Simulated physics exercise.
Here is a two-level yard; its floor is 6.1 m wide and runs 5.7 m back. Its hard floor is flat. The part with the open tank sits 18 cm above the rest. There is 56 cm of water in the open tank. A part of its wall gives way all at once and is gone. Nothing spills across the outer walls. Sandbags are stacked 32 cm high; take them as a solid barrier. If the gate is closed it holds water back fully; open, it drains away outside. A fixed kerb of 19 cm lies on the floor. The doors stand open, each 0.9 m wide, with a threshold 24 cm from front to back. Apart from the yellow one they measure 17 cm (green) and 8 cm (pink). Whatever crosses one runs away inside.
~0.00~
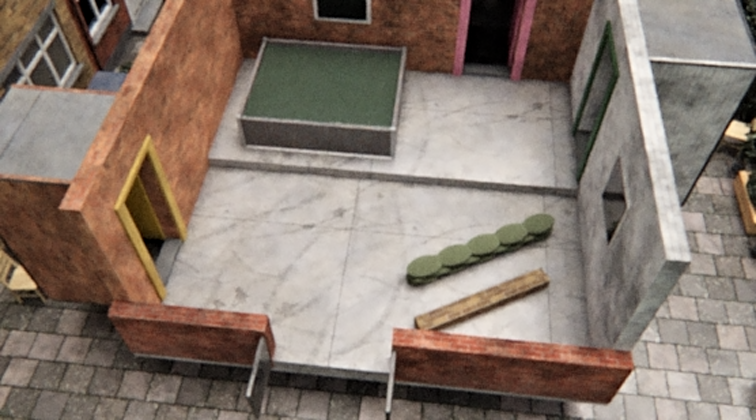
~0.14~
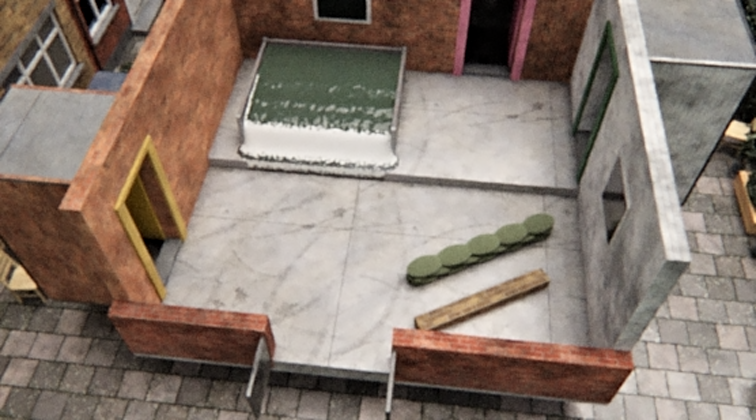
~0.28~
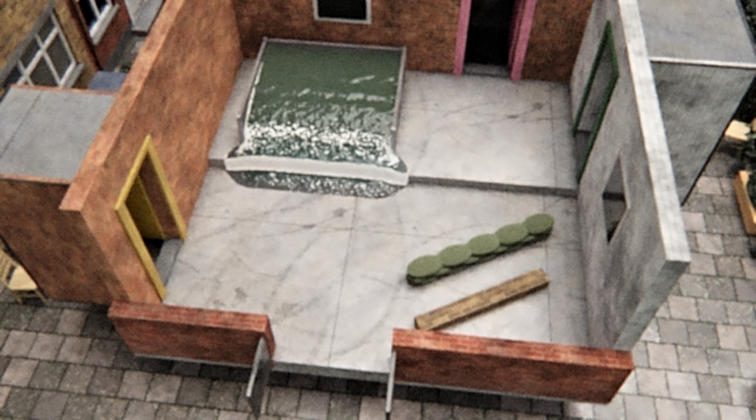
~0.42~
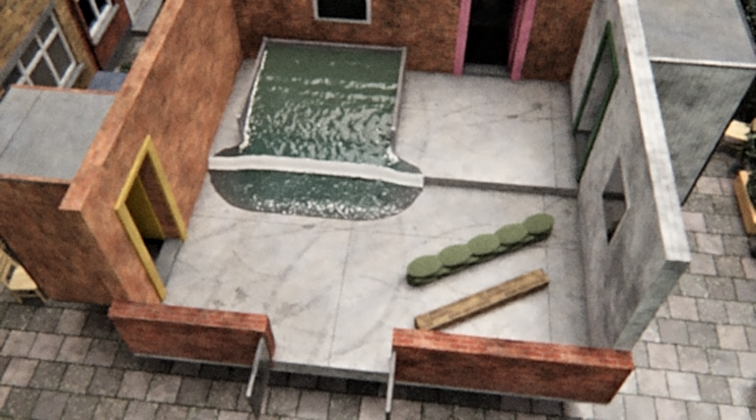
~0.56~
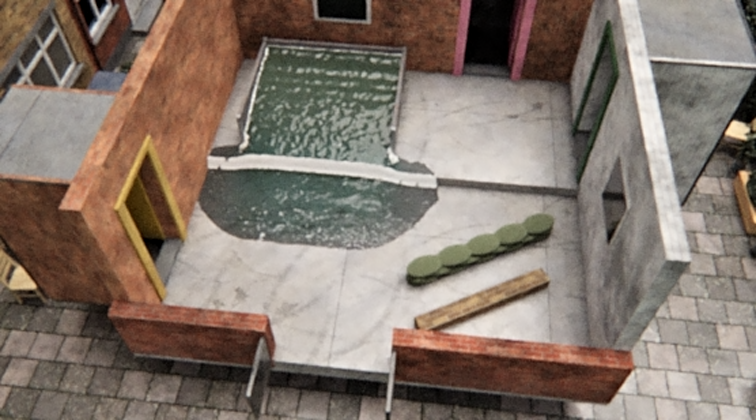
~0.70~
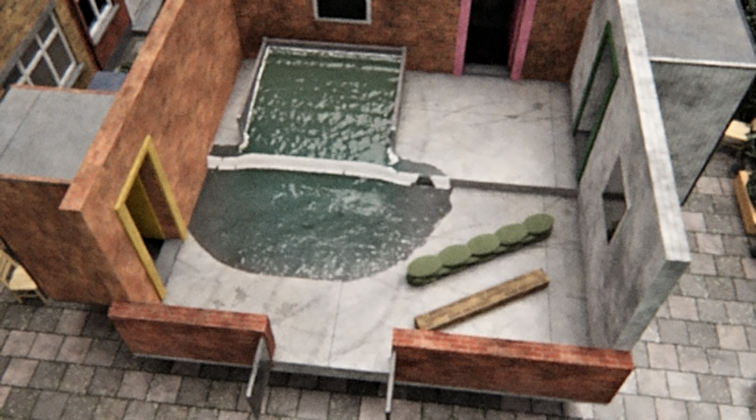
Water pours from the open tank's front and spreads across the lower yard floor.
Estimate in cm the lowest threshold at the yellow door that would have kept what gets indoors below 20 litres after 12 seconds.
About 19 cm.
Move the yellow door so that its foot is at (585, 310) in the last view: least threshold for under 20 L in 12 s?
Roughly 8.0 cm.
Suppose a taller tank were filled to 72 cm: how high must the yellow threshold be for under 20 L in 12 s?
Some 26 cm.
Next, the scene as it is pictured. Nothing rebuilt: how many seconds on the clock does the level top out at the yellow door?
Around 3.2 s.
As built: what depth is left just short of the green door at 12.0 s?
Roughly 0.0 cm deep.
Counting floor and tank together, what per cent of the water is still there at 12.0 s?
Some 50 per cent remains.
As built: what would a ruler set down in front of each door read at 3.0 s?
In cm: Green 0, pink 0, yellow 21.
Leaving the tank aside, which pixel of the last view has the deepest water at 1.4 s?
At about (252, 341).
After 1.4 s water covers 45 % of the floor, deepest (30 cm) near (252, 341); 10 cm at the yellow door, 0 litres in over its 8 cm threshold.
After 3.0 s water covers 55 % of the floor, deepest (29 cm) near (151, 331); 21 cm at the yellow door, 31 litres in over its 8 cm threshold.
After 12.0 s water covers 65 % of the floor, deepest (12 cm) near (580, 339); 5 cm at the yellow door, 119 litres in over its 8 cm threshold.
At the yellow door as built, the water arrived by 1.0 s and peaked near 23 cm at 3.2 s.
With a threshold of 16 cm, 35 litres would have come in within the 12 s; with 21.5 cm, 11 litres. So under 20 litres takes about 19 cm.
